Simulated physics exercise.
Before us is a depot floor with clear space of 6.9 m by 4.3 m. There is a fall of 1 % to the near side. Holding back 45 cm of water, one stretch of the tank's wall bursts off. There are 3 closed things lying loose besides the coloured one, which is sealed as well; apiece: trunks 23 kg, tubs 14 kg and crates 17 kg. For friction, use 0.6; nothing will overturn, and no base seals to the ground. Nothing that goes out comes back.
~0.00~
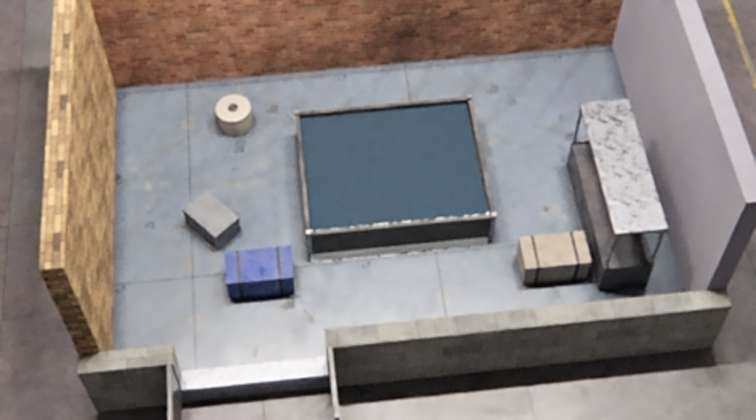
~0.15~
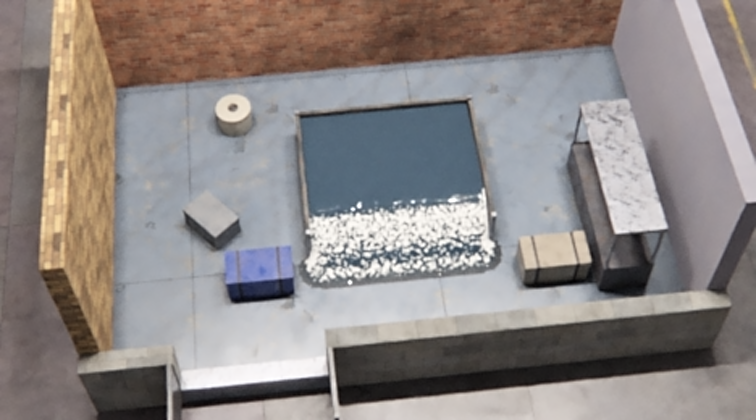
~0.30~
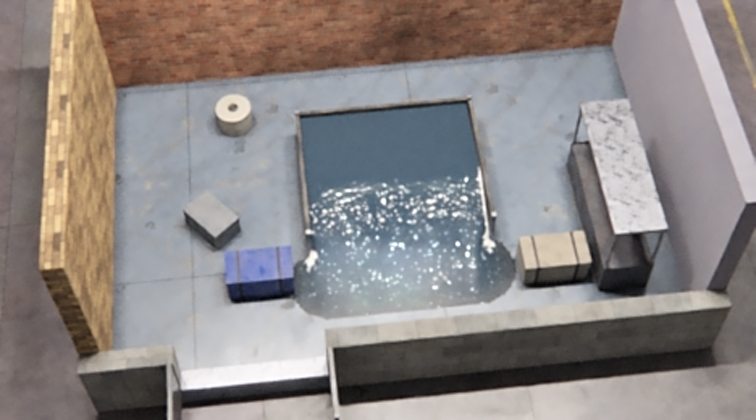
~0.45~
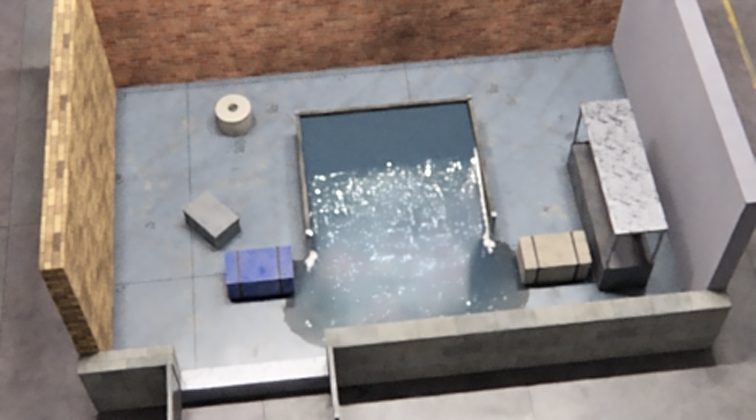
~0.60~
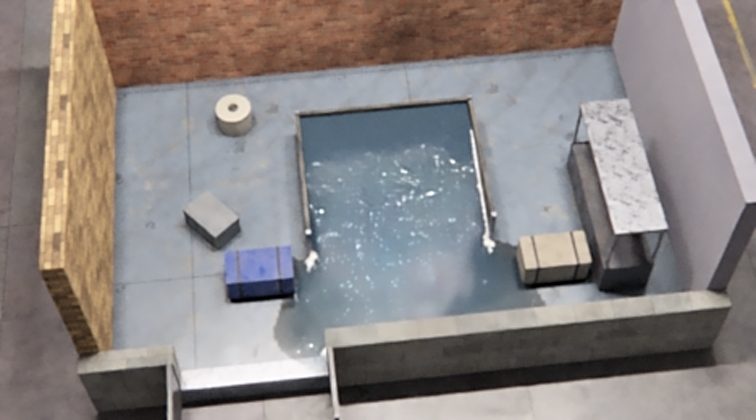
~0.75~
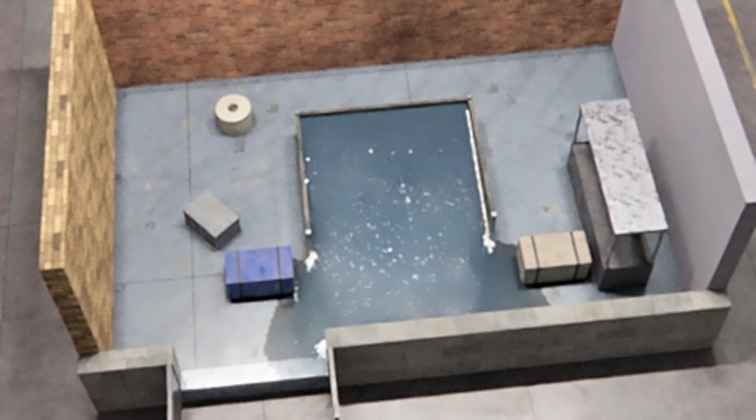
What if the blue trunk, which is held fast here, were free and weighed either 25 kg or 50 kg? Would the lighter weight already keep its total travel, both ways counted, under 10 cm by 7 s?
It will need the upper figure.
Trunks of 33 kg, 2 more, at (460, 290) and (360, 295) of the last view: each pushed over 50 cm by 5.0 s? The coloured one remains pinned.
First greater, then greater.
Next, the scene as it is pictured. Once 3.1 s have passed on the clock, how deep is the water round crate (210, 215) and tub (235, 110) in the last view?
First about 0 cm, second about 0 cm.
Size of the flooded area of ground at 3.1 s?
About 16 m2.
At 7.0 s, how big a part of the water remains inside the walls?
About 80 in a hundred parts of the water.
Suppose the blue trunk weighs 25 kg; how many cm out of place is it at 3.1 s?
It would be some 10 cm from its spot.
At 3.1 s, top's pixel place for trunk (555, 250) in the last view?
Near (533, 195).
After 1.4 s the blue trunk would be 0 cm from its start with 25 kg and 0 cm from its start with 50 kg; 1 cm of water round it then.
After 3.1 s the blue trunk would be 15 cm from its start with 25 kg and 0 cm from its start with 50 kg; 6 cm of water round it then.
After 4.9 s the blue trunk would be 27 cm from its start with 25 kg and 0 cm from its start with 50 kg; 2 cm of water round it then.
After 7.0 s the blue trunk would be 27 cm from its start with 25 kg and 0 cm from its start with 50 kg; 3 cm of water round it then.
